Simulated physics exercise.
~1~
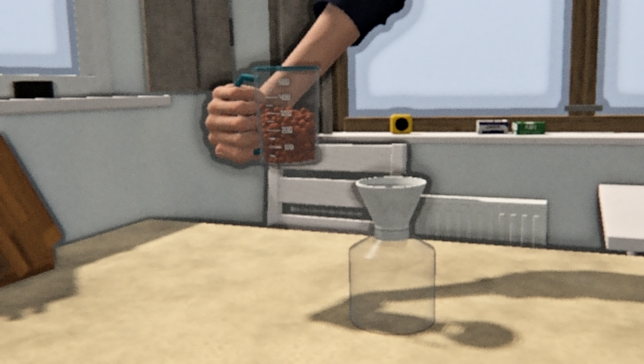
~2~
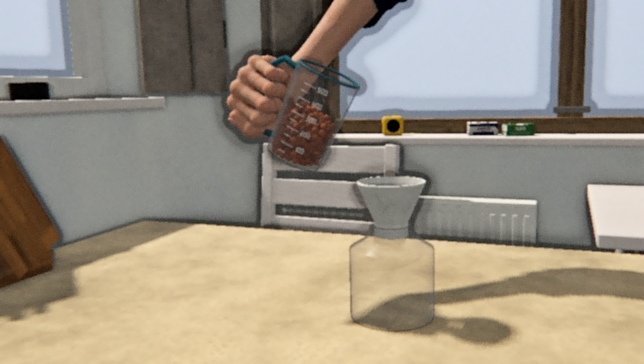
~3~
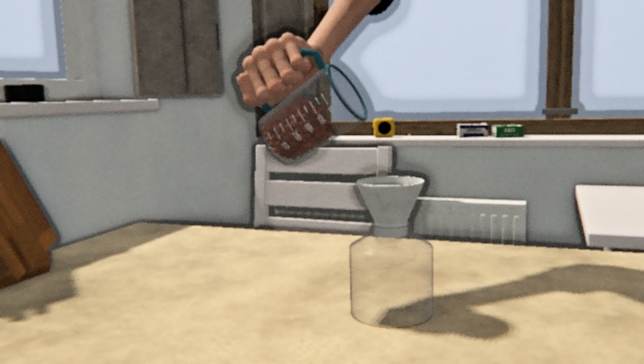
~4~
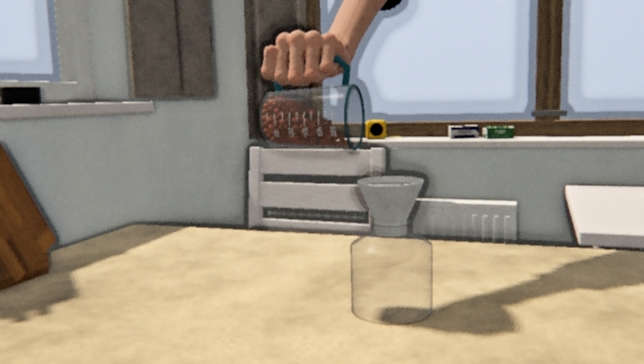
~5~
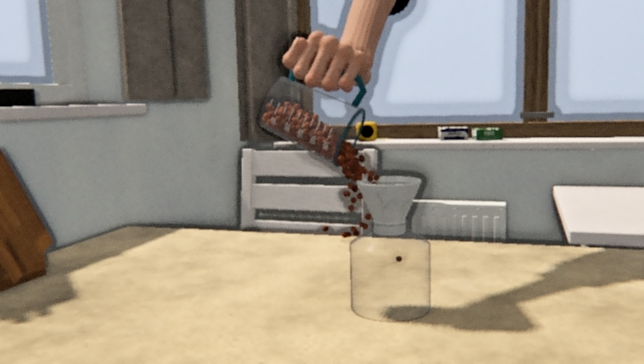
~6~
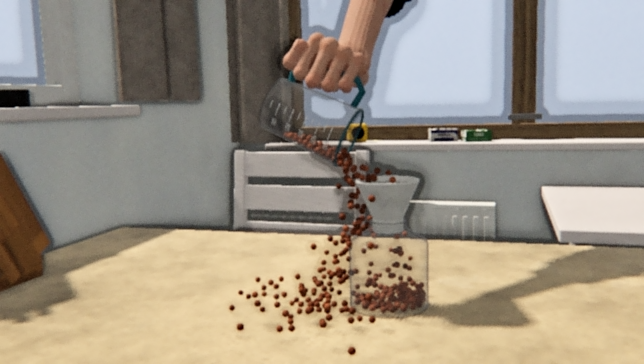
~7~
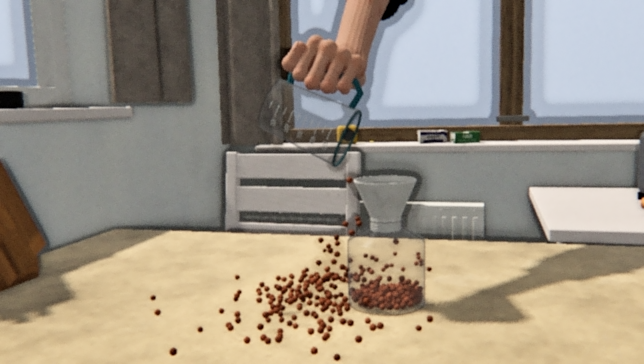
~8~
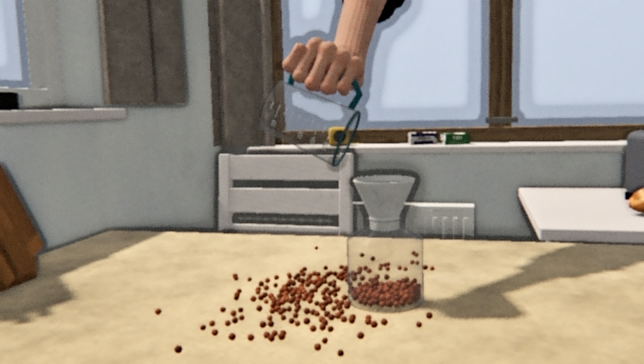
Reddish-brown pellets pouring from a clear cup tipped by a hand, some filling a jar through a funnel, most scattering across the table.
